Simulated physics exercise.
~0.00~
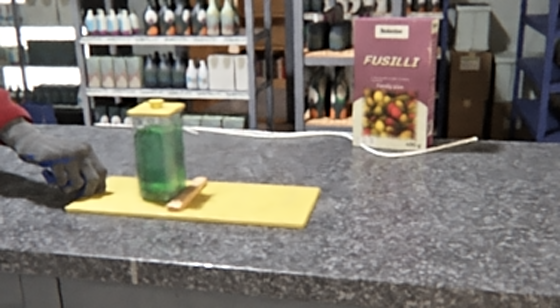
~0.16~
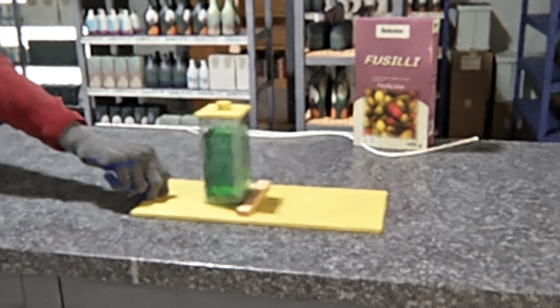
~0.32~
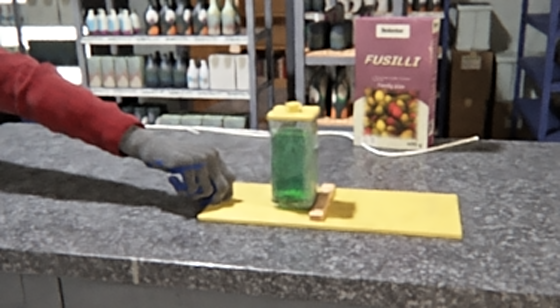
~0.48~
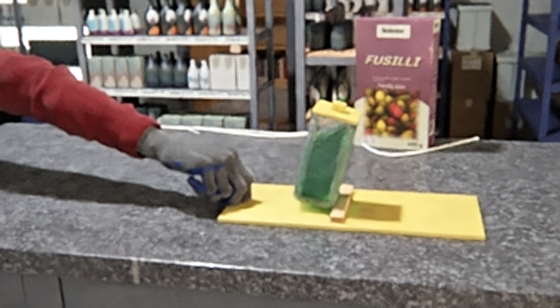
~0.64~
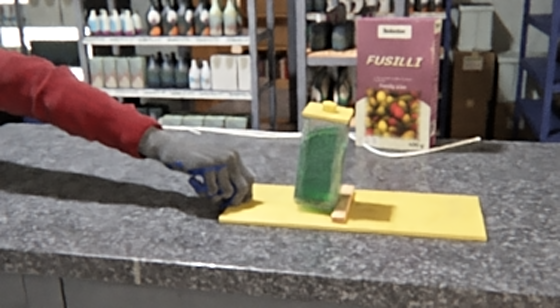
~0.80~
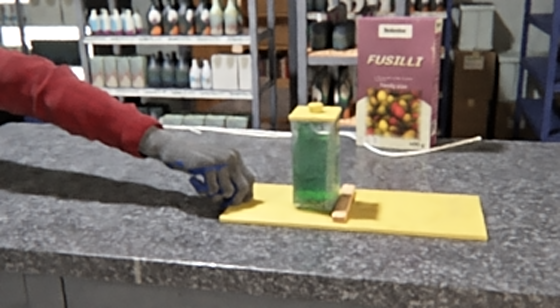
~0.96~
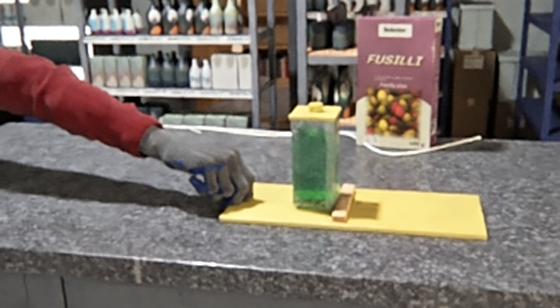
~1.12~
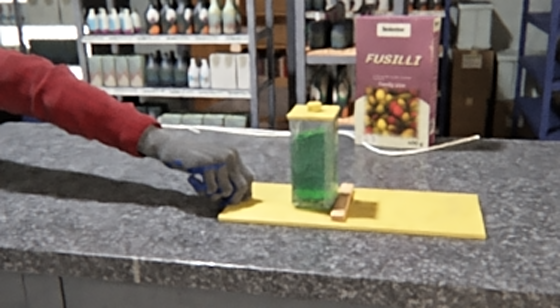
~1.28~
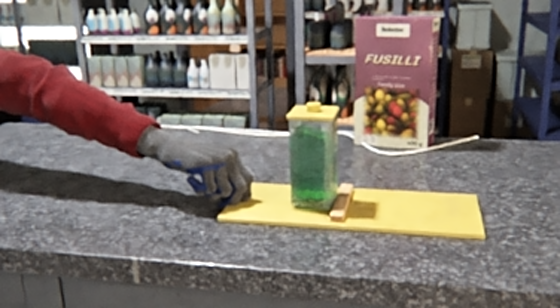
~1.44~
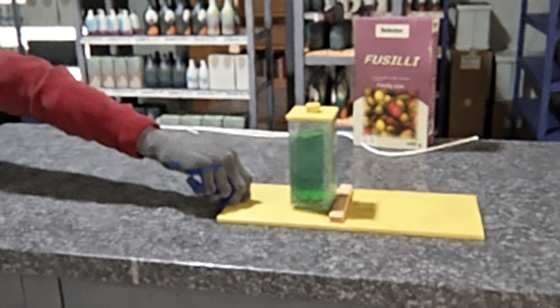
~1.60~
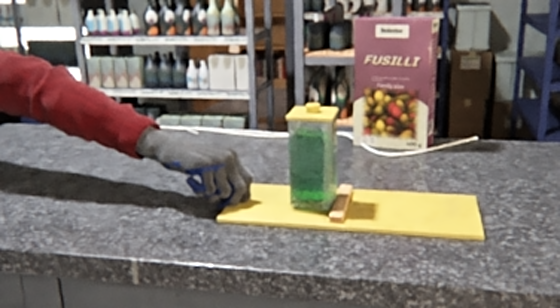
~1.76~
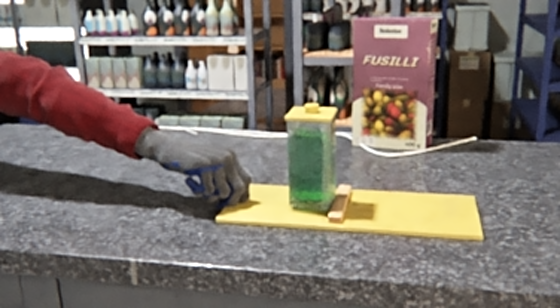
A gloved hand in a red sleeve reaches in from the left over a speckled grey stone counter, seen from the front by a slightly swaying camera. It grips the left end of a yellow board carrying a square clear bottle of green liquid with a yellow cap, beside a small wooden strip. A pink fusilli box and a white cable sit behind, before shelves of bottles. The hand slides the board to the right and stops it abruptly. The bottle tips to the right over the strip, then rocks back upright. It ends standing still on the board, the hand still holding on.
